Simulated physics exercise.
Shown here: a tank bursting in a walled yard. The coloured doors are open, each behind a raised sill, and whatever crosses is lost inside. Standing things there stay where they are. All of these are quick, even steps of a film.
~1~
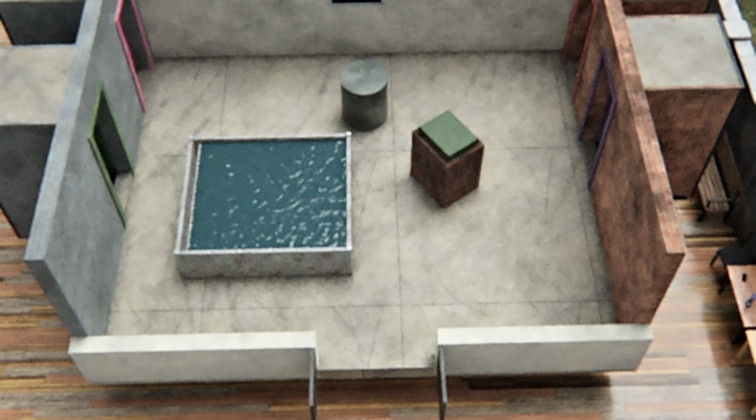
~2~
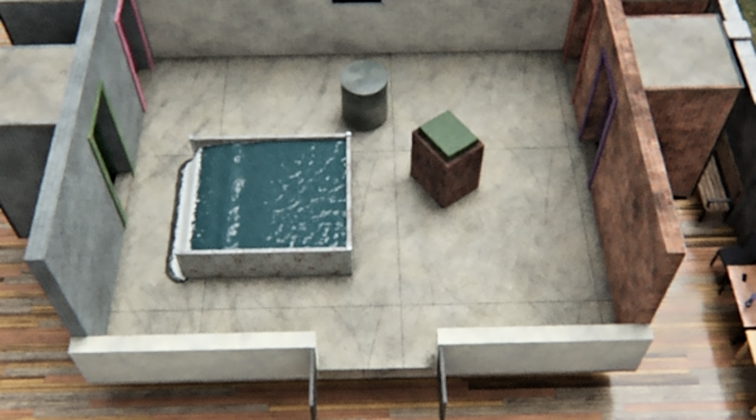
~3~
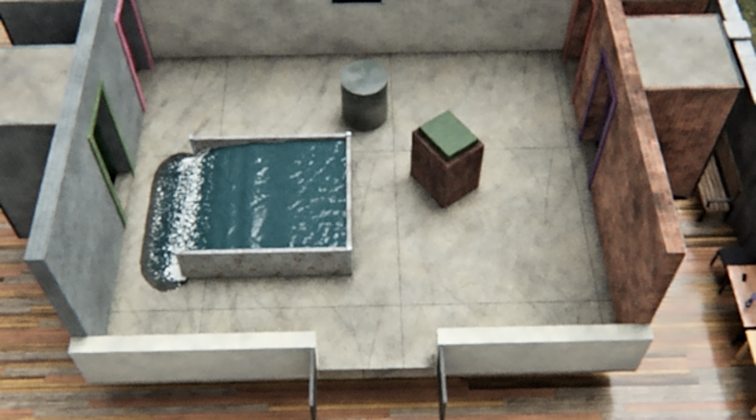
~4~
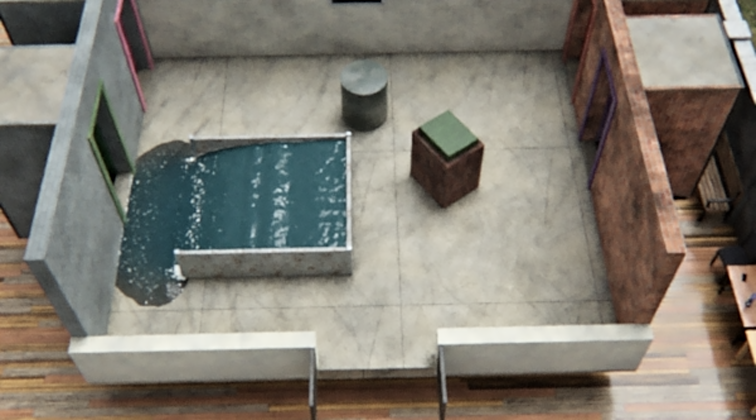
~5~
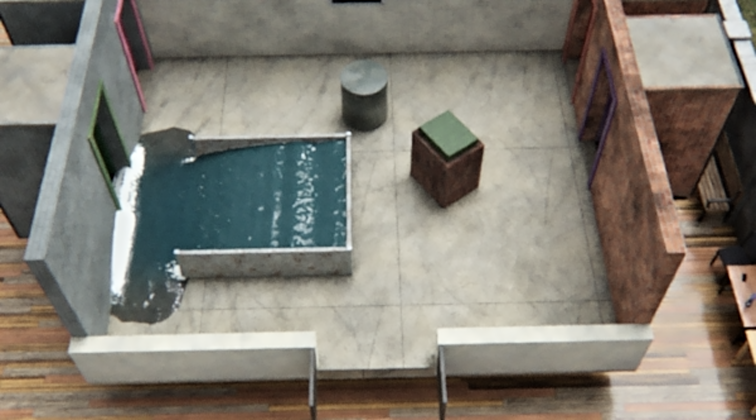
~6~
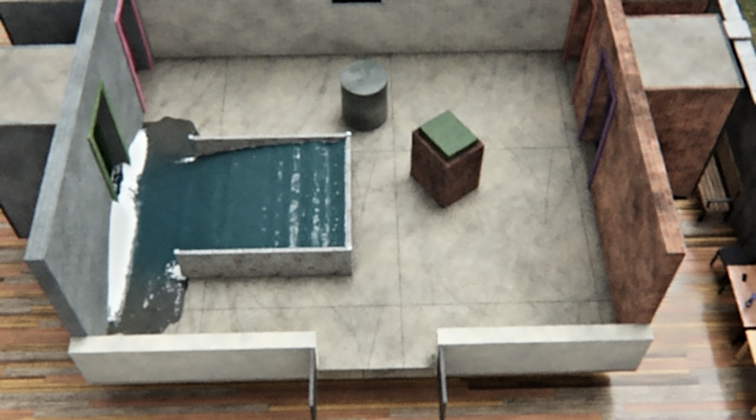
A walled yard with a pale stone floor, grey wall at left and rusty brown wall at right, is seen from high above by a still camera. A water-filled tank stands left of centre, near a grey cylinder and a brown block topped with green, with green, pink and purple doorways around. The tank's left side gives way, and dark water surges out, strikes the left wall in white foam and spreads along it.
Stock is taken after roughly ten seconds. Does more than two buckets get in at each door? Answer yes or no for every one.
Green door: Yes, purple door: Yes, red door: No, pink door: Yes.
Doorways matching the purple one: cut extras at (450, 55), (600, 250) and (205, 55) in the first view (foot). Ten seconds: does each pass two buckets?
Stays below the line; crosses the line; crosses the line.
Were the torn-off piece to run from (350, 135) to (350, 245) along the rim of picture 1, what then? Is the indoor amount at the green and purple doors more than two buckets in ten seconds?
Green falls short, purple exceeds the limit.
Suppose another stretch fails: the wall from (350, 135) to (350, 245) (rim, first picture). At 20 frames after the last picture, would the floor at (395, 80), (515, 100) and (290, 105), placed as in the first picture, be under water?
Taking the spots in turn: Swamped, swamped and untouched.
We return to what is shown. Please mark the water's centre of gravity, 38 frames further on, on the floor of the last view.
I'd mark it close to (312, 199).
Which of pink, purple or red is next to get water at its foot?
That would be the door marked pink.
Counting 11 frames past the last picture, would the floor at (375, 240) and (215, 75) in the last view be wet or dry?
So I'd put them as unwetted and swamped.
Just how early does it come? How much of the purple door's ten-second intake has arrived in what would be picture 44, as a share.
My guess is about 0 %.
A moment on, water covers 15 % of the floor; the green door far over two buckets in, the purple door not reached, the red door not reached, the pink door wet at the sill, nothing in.
Next, water covers 25 % of the floor; the green door far over two buckets in, the purple door not reached, the red door not reached, the pink door wet at the sill, nothing in.
Then, water covers 45 % of the floor; the green door far over two buckets in, the purple door not reached, the red door not reached, the pink door under two buckets in.
Later, water covers 85 % of the floor; the green door far over two buckets in, the purple door wet at the sill, nothing in, the red door wet at the sill, nothing in, the pink door over two buckets in.
In the end, water covers 100 % of the floor; the green door far over two buckets in, the purple door over two buckets in, the red door wet at the sill, nothing in, the pink door over two buckets in.
